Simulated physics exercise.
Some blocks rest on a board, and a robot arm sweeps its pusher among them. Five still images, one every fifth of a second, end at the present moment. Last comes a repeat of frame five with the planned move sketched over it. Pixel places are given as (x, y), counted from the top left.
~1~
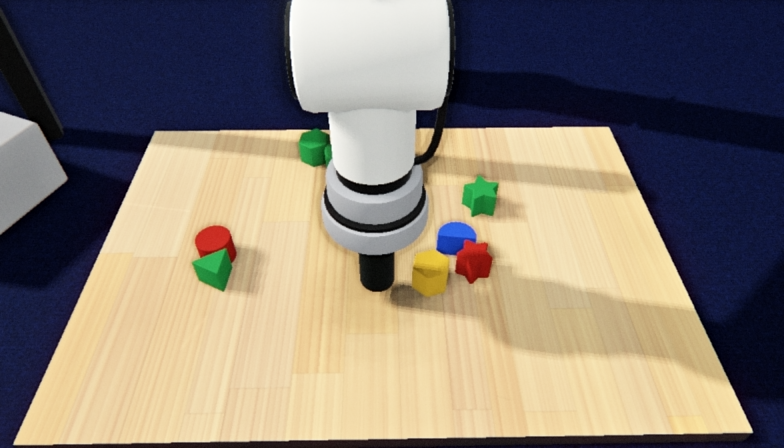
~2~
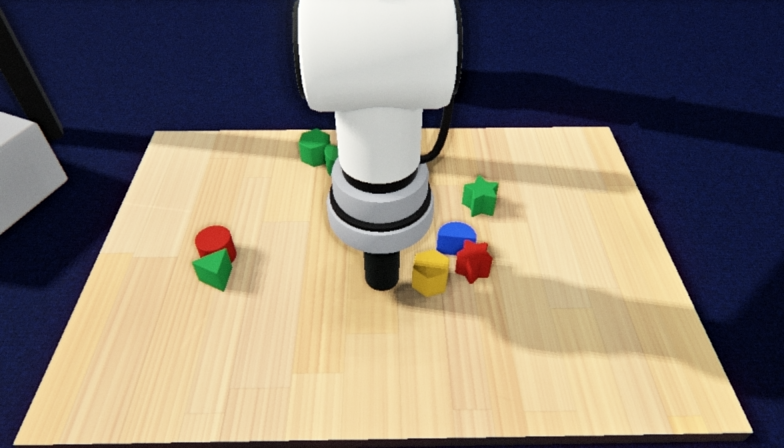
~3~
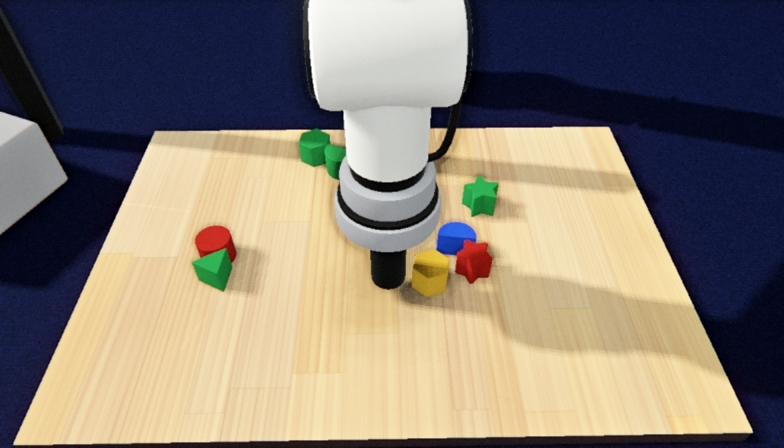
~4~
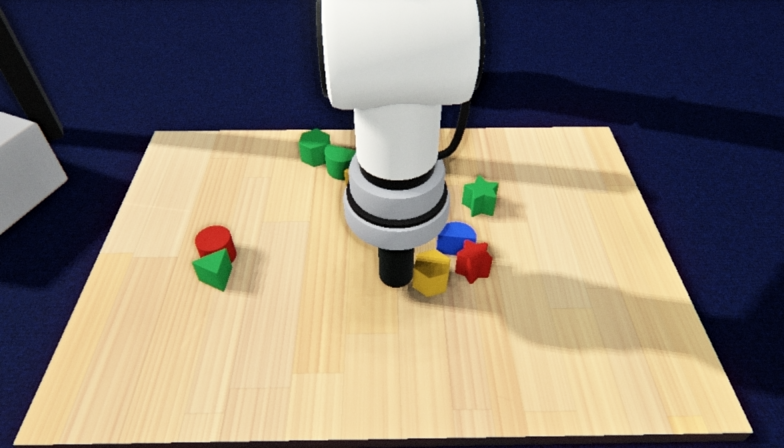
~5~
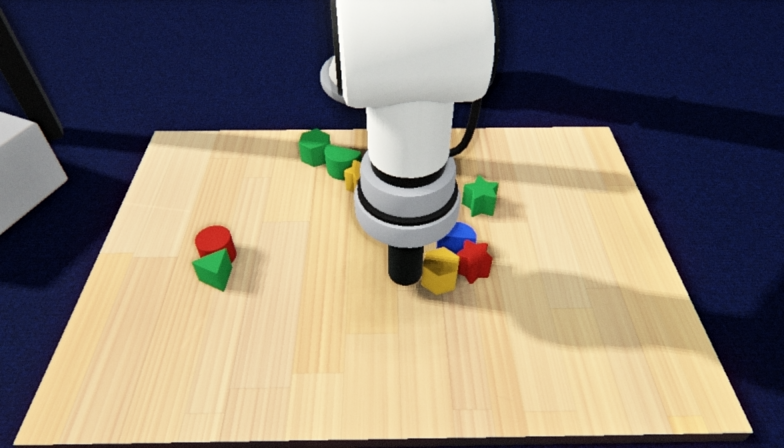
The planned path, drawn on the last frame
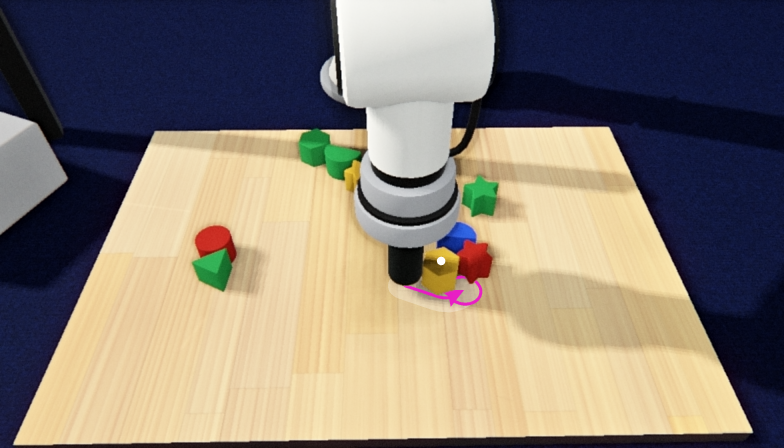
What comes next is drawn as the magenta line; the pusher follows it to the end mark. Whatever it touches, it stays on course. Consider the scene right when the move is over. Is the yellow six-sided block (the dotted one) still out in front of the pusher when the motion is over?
That would be a yes.
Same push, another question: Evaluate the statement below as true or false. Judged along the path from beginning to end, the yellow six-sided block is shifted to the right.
That claim is false.
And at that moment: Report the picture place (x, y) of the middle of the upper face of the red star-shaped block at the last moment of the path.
Near (501, 233).
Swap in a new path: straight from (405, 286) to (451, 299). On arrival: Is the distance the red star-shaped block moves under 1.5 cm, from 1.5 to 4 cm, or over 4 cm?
It is going to finish 1.5 to 4 cm from where it is now.
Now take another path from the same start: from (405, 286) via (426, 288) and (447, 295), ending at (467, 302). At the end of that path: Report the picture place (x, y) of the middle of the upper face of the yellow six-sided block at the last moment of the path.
It is going to be at (491, 263).
The line goes from (405, 286) via (425, 292) and (446, 298), ending at (464, 290); the dot is on the yellow six-sided block.
What follows on the original path. Halfway along, pusher (437, 284); yellow six-sided block (466, 262), turned 40° anticlockwise; blue half-round block (459, 228), turned 15° anticlockwise; red star-shaped block (486, 245).
At the end, pusher (466, 278); yellow six-sided block (491, 254), turned 55° anticlockwise; blue half-round block (459, 228), turned 20° anticlockwise; red star-shaped block (501, 233), turned 15° anticlockwise.
